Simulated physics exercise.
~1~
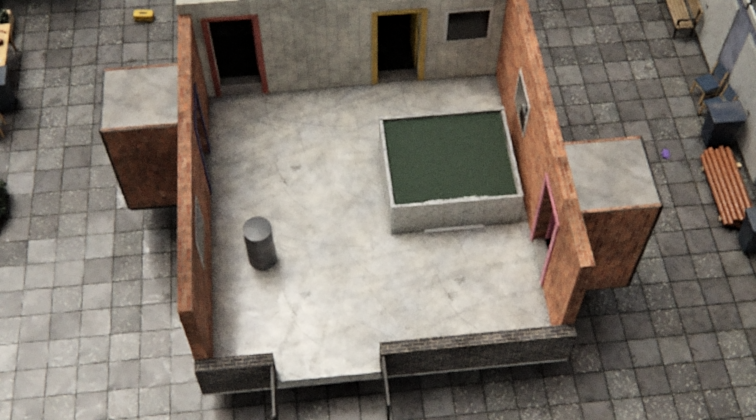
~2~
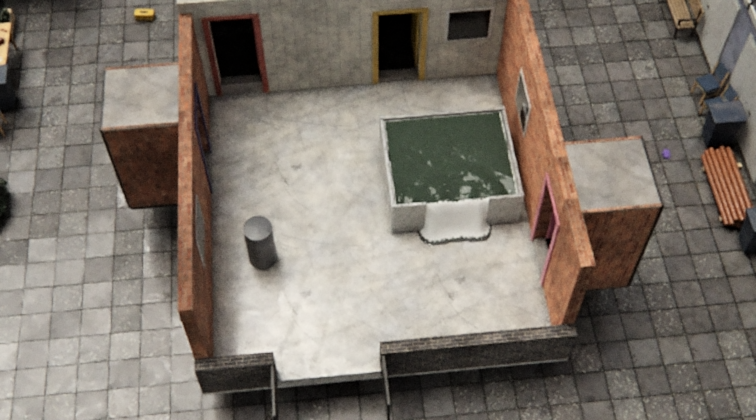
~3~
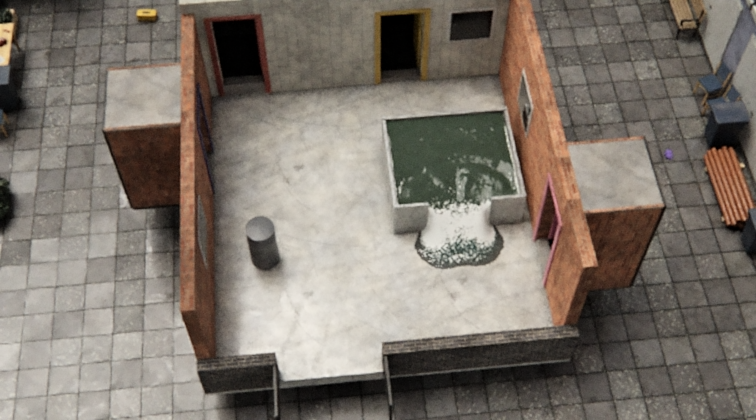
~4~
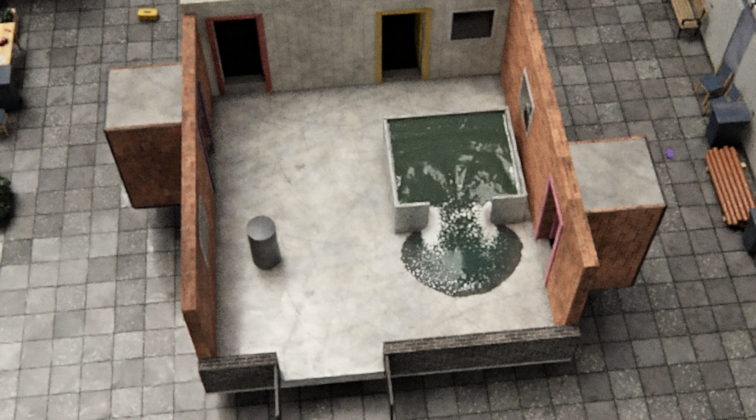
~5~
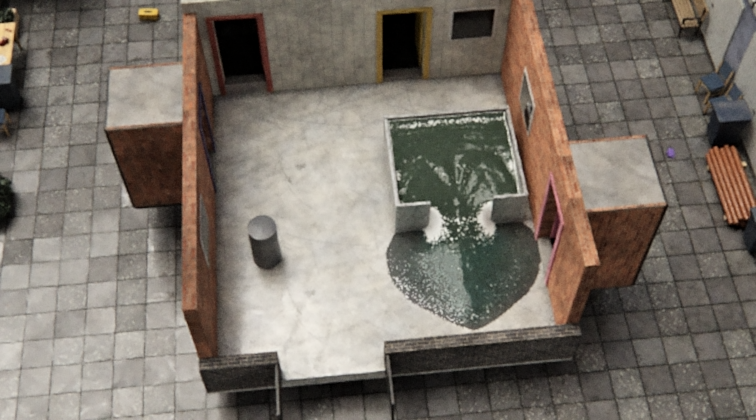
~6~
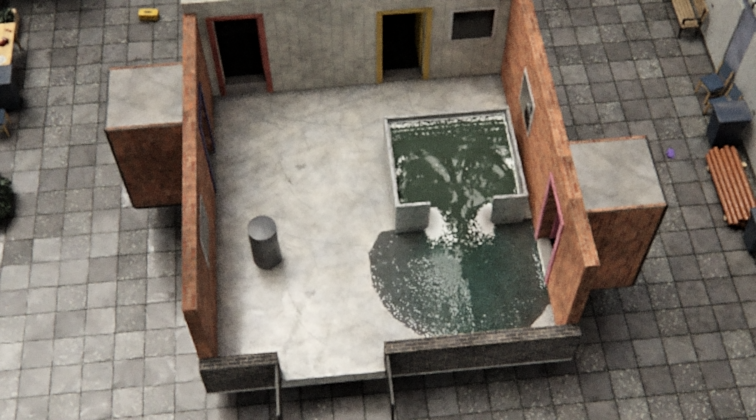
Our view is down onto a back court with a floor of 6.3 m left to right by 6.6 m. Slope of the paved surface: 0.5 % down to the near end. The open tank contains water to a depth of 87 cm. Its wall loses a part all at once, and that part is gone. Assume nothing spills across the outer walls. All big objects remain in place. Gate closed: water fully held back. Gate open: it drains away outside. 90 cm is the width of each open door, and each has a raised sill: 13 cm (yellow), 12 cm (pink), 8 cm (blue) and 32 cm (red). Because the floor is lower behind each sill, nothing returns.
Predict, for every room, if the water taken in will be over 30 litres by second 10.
At the end, at the yellow door the amount let in will fall short of the limit, at the pink door the amount let in will top the limit, at the blue door the amount let in will fall short of the limit, at the red door the amount let in will fall short of the limit.
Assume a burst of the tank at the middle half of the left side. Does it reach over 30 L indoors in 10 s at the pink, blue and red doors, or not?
Compared with the limit, pink is lower, blue is higher and red is lower.
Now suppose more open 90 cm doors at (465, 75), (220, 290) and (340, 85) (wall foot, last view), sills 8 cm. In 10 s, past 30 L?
The first one doesn't reach it, the second one exceeds it, and the third one doesn't reach it.
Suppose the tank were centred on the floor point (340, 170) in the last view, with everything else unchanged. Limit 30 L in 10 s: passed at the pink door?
Lab note: Pink door limit not exceeded.
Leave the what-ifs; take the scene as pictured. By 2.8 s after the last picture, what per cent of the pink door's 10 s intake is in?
Share: ~ 40 %.
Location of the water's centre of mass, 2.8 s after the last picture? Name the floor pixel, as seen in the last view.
Its balance point lies near (437, 254).
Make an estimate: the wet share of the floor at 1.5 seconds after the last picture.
Covered: Roughly 30 %.
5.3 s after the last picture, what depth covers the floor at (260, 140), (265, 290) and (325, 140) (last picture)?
Spot one 4 cm, spot two 19 cm, spot three 1 cm.
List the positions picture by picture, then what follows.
Still water, 87 cm deep, in the open tank at (449, 158), in the first picture.
The front is at (425, 237), 0.7 m from the gap at (456, 216); 0.3 m2 of floor is under water; 87 cm left at the back of the open tank, in the second picture.
Water pours out at (458, 218) and has run 1.0 m, to (494, 256); typically 15 cm deep outside, 87 cm at the open tank's back, in the third picture.
Water pours out at (459, 218) and has run 1.5 m, to (452, 292); typically 11 cm deep outside, 86 cm at the open tank's back, in the fourth picture.
Water pours out at (460, 217) and has run 2.2 m, to (467, 324); typically 7 cm deep outside, 77 cm at the open tank's back, in the fifth picture.
The front is at a hidden place, 2.8 m from the gap at (459, 218); 7.2 m2 of floor is under water; 74 cm left at the back of the open tank, in the sixth picture.
Then, 0.7 s after the last picture water covers 25 % of the floor and is deepest (66 cm) near (557, 342); yellow door not reached, pink door 14 cm at the sill, 1 L in, blue door not reached, red door not reached.
Then, 1.5 s after the last picture water covers 30 % of the floor and is deepest (48 cm) near (452, 352); yellow door not reached, pink door 14 cm at the sill, 9 L in, blue door not reached, red door not reached.
Then, 2.8 s after the last picture water covers 45 % of the floor and is deepest (32 cm) near (491, 296); yellow door not reached, pink door 24 cm at the sill, 61 L in, blue door not reached, red door not reached.
Then, 5.3 s after the last picture water covers 75 % of the floor and is deepest (24 cm) near (219, 374); yellow door 2 cm at the sill, 0 L in, pink door 16 cm at the sill, 140 L in, blue door 5 cm at the sill, 0 L in, red door 10 cm at the sill, 0 L in.
Then, 9.3 s after the last picture water covers 100 % of the floor and is deepest (14 cm) near (219, 374); yellow door 9 cm at the sill, 0 L in, pink door 13 cm at the sill, 152 L in, blue door 3 cm at the sill, 0 L in, red door 10 cm at the sill, 0 L in.
